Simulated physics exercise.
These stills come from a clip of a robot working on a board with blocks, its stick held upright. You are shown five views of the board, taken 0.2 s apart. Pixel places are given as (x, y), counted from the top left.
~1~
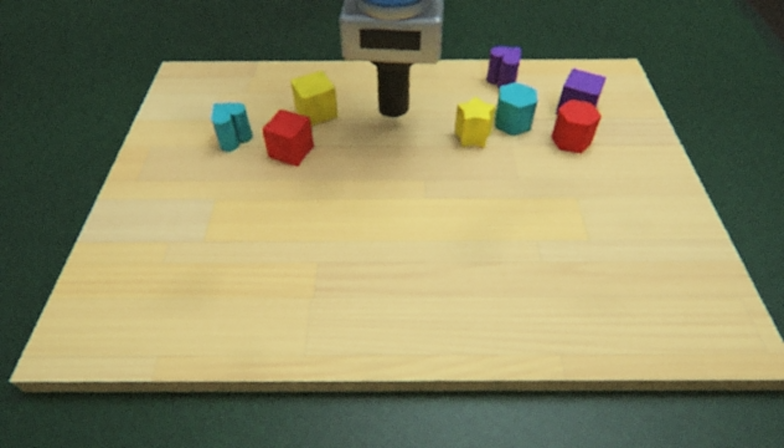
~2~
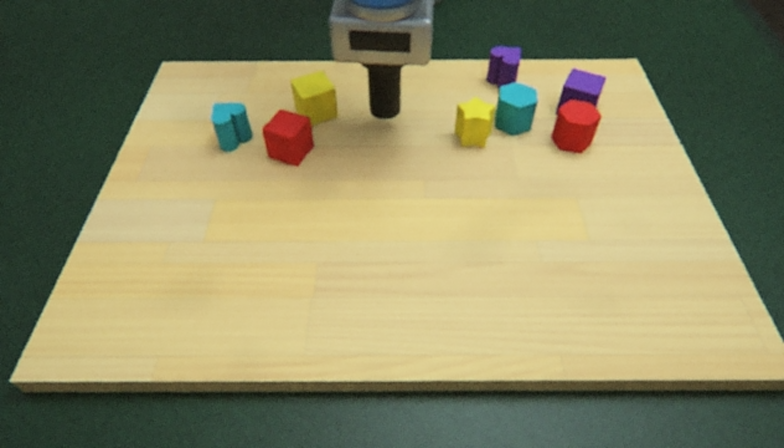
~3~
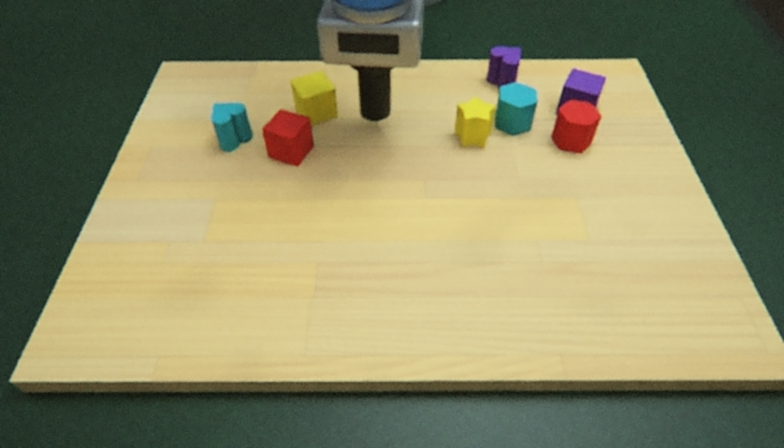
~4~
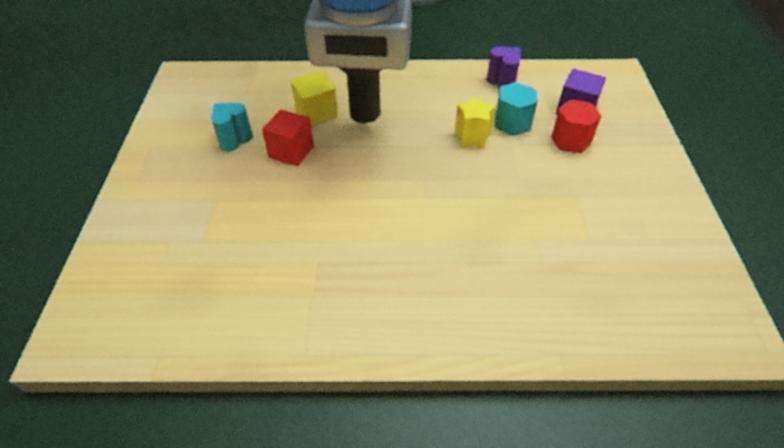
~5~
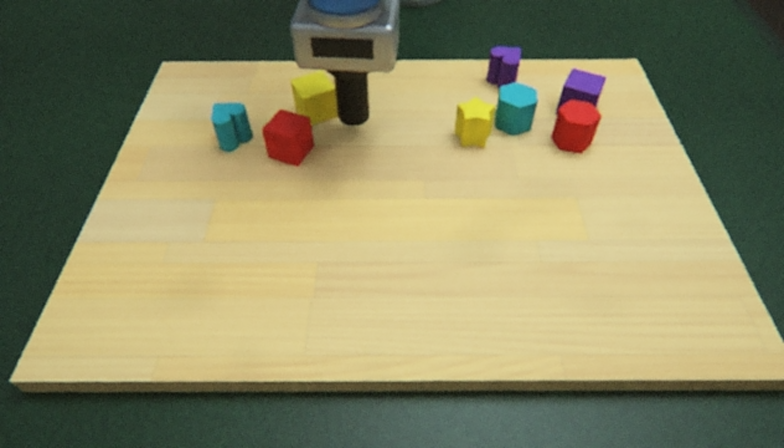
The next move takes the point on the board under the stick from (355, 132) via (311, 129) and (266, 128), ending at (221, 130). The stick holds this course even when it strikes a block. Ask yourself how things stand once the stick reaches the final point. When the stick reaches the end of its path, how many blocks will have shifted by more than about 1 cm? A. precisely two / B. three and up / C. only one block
A
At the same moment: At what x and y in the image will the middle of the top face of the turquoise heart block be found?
At pixel (191, 122).
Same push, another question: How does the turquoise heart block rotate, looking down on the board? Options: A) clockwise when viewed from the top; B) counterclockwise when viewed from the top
Option B.
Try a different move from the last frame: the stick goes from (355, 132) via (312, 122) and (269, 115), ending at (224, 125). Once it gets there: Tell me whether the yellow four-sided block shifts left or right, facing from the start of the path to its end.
The yellow four-sided block goes right.
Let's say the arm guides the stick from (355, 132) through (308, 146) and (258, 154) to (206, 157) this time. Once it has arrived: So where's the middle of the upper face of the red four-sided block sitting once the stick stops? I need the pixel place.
I'd guess (181, 152).
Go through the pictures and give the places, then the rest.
In the first picture, tip of the stick (394, 108), middles of tops, turquoise heart block (226, 111), red four-sided block (286, 123), yellow four-sided block (313, 84).
In the second picture, stick (385, 110), nothing pushed.
In the third picture, stick (376, 112), nothing pushed.
In the fourth picture, stick (365, 114), nothing pushed.
In the fifth picture, stick (354, 116), turquoise heart block (226, 111), red four-sided block (286, 123), yellow four-sided block (313, 84).
On the path given first. One third of the way, stick (308, 113); yellow four-sided block (304, 80), turned 25° clockwise.
Two thirds of the way, stick (262, 113); yellow four-sided block (303, 79), turned 30° clockwise.
At the end, stick (216, 115); turquoise heart block (191, 122), turned 70° anticlockwise; red four-sided block unmoved; yellow four-sided block (303, 79), turned 30° clockwise.
